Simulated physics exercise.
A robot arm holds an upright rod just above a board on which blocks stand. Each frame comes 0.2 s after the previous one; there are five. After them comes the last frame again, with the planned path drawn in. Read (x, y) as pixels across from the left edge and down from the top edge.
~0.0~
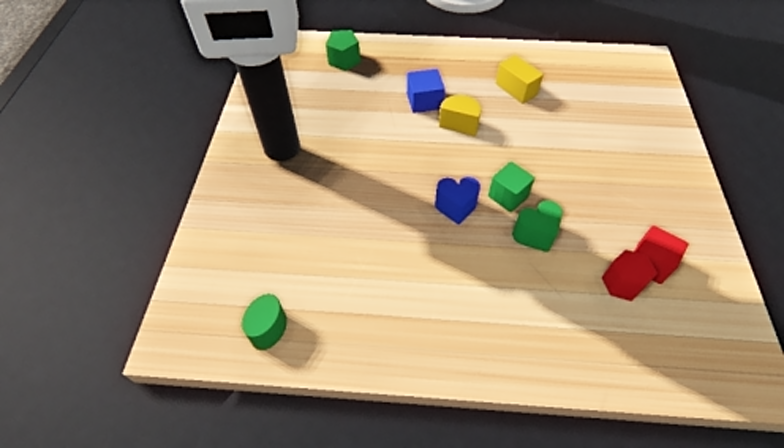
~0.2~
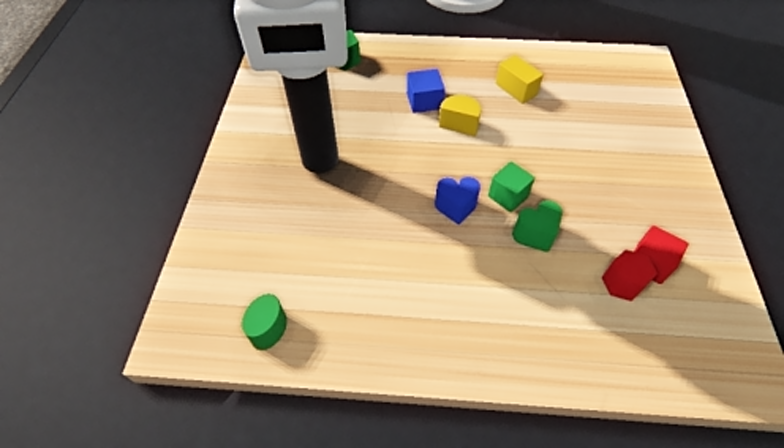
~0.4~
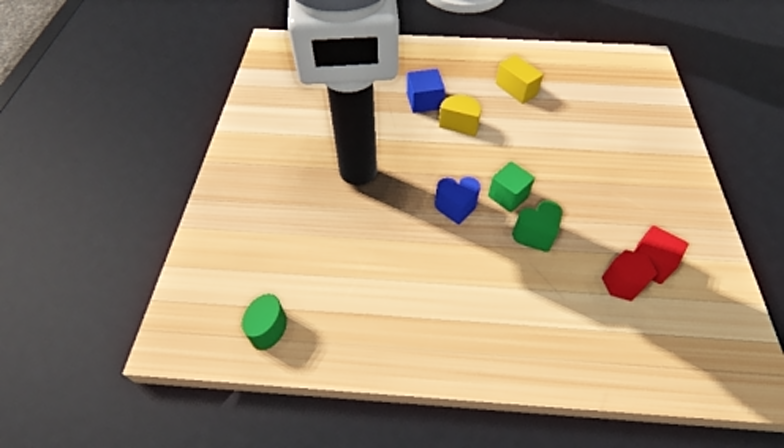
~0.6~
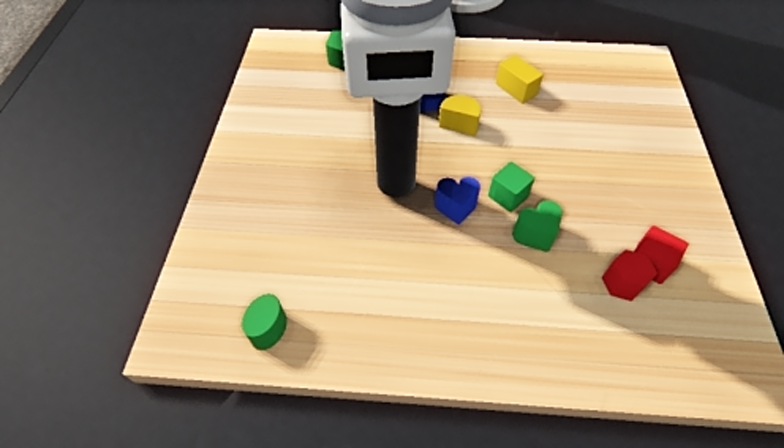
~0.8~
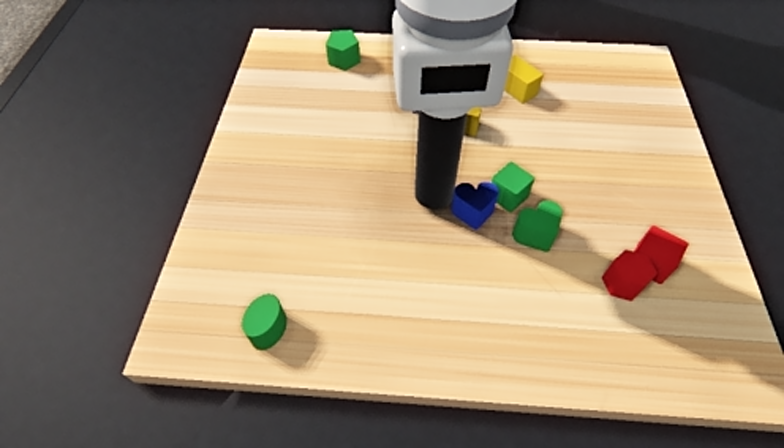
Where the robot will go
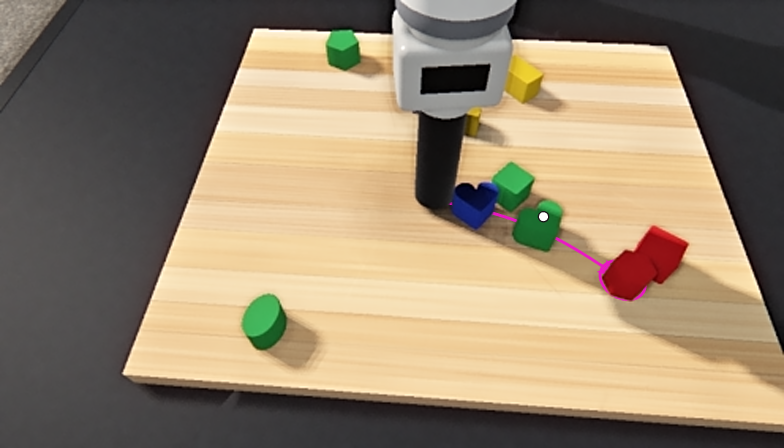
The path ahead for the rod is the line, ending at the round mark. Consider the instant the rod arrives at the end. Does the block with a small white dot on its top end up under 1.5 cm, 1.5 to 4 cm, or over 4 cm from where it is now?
Distance: Above 4 cm.
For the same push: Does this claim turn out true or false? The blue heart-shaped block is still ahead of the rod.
The statement is correct.
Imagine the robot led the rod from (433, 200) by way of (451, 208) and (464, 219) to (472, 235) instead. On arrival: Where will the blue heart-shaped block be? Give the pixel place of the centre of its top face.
The spot you're after is about (521, 217) in the image.
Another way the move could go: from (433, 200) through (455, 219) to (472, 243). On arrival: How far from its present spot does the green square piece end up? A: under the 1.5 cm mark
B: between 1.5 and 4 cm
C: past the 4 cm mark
The correct letter is A.
Drawn move, from (433, 200) over (529, 226) to (623, 280); the dot is on the green heart-shaped block.
The first path, step by step. One third of the way, rod (499, 209); blue heart-shaped block (544, 215), turned 20° clockwise; green square piece (523, 174); green heart-shaped block (576, 234), turned 15° anticlockwise.
Two thirds of the way, rod (564, 235); blue heart-shaped block (611, 250), turned 40° clockwise; green square piece (526, 173), turned 15° anticlockwise; green heart-shaped block (635, 279); red six-sided block (679, 293), turned 45° anticlockwise.
At the end, rod (627, 274); blue heart-shaped block (672, 297), turned 80° clockwise; green square piece (526, 173), turned 15° anticlockwise; green heart-shaped block (668, 330), turned 55° clockwise; red six-sided block (721, 323), turned 120° anticlockwise; red square piece (675, 247), turned 25° anticlockwise.
